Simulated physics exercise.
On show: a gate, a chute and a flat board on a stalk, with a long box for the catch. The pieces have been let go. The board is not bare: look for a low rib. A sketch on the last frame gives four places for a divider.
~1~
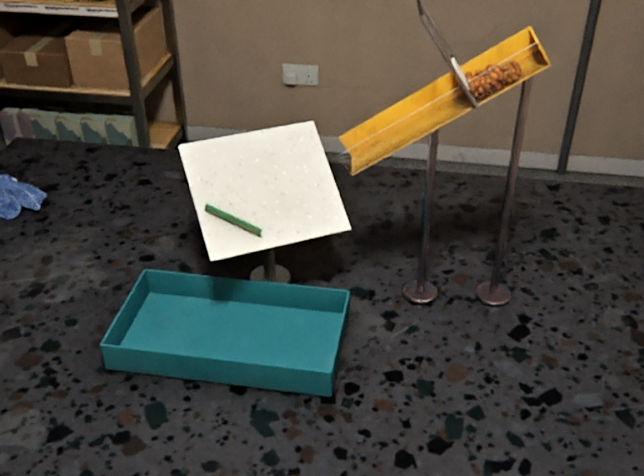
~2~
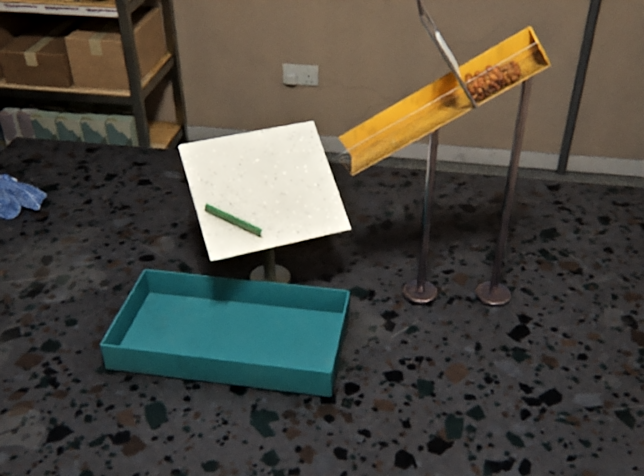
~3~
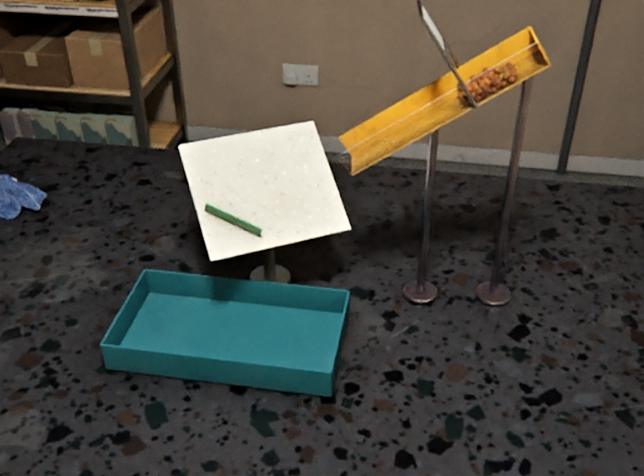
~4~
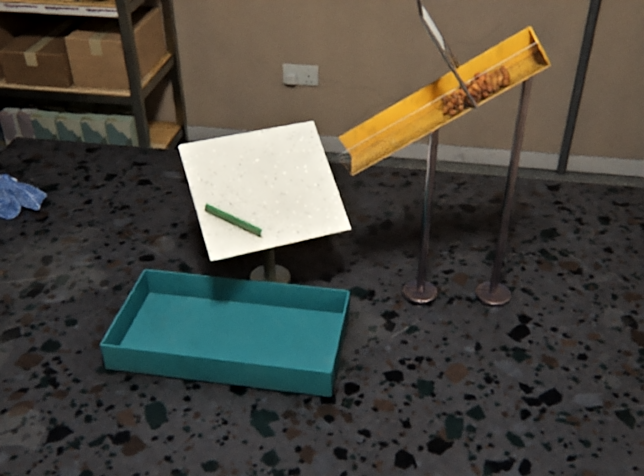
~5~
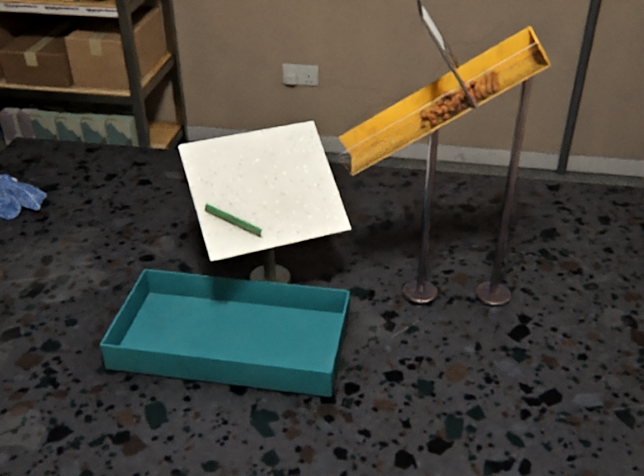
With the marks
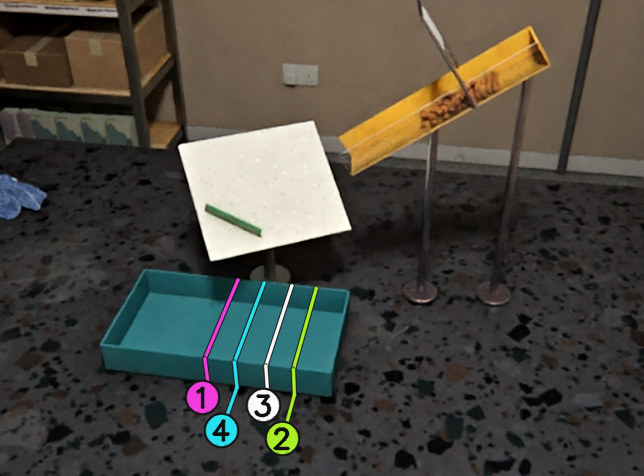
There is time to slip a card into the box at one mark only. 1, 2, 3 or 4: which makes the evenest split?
Line 3.
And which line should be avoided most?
That would be 1.
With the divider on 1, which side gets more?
Right.
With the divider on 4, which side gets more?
More lands on the right.
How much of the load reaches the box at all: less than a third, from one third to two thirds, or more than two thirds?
It is more than two thirds.
On the marked copy, line 1 crosses the front rim at (205, 357); line 2 crosses the front rim at (293, 368); line 3 crosses the front rim at (266, 364); line 4 crosses the front rim at (234, 361).
With 1, of what is caught, not one piece on the left of the divider, every piece on the right.
With 2, of what is caught, the larger part on the left of the divider, about a tenth on the right.
With 3, of what is caught, roughly two thirds on the left of the divider, roughly a third on the right.
With 4, of what is caught, roughly a quarter on the left of the divider, the larger part on the right.
